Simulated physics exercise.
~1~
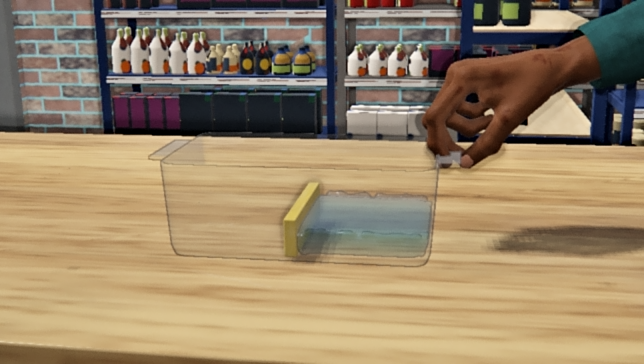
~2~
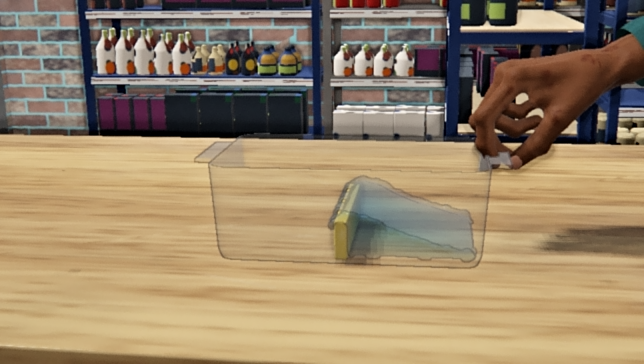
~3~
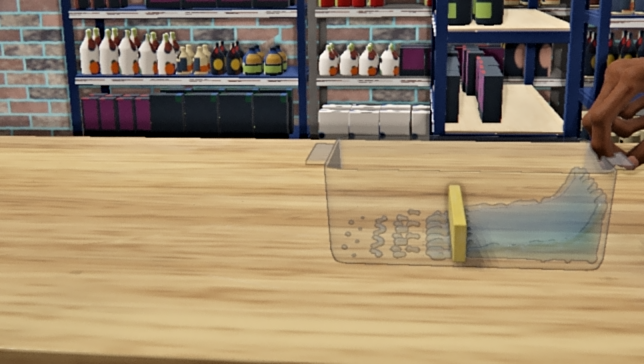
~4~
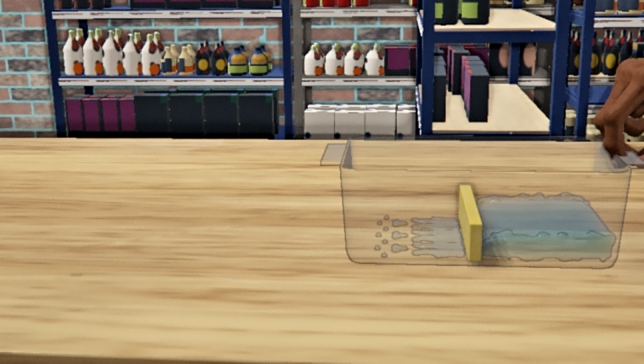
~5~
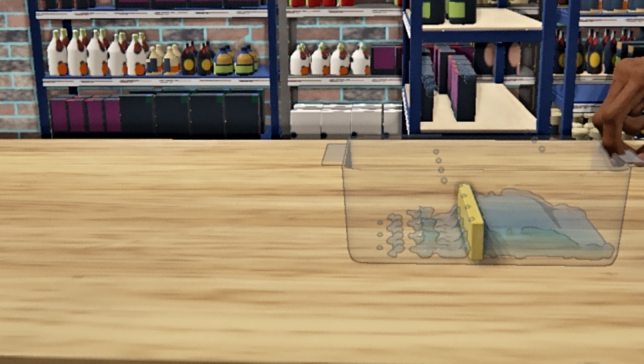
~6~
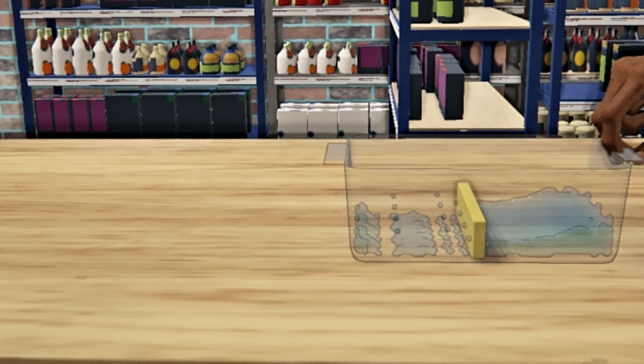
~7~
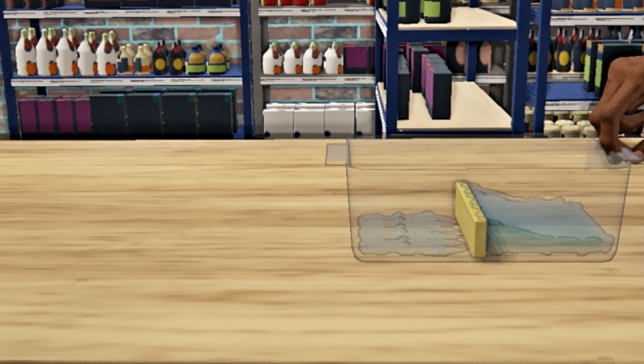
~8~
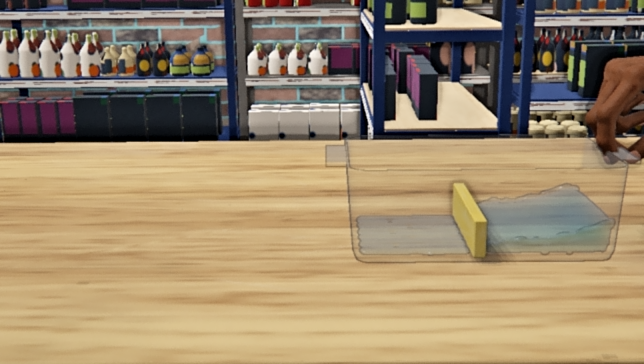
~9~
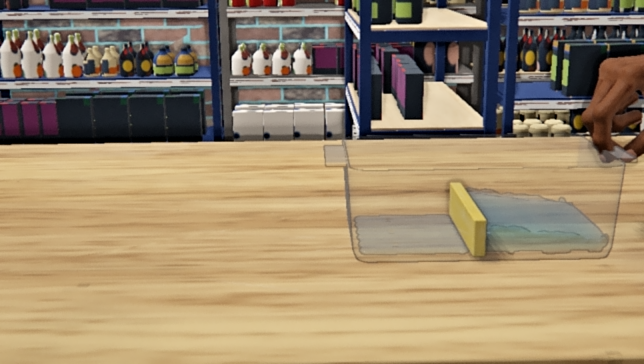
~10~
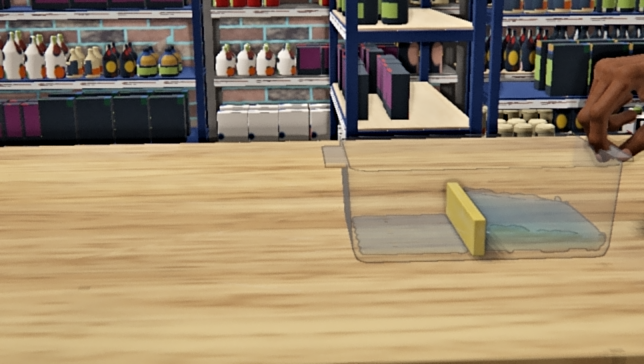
A clear oblong tub with a yellow divider and water on its right side was pulled right across a wooden counter by a hand, then stopped as water sloshed past the divider, leaving a shallow layer settled on the left.
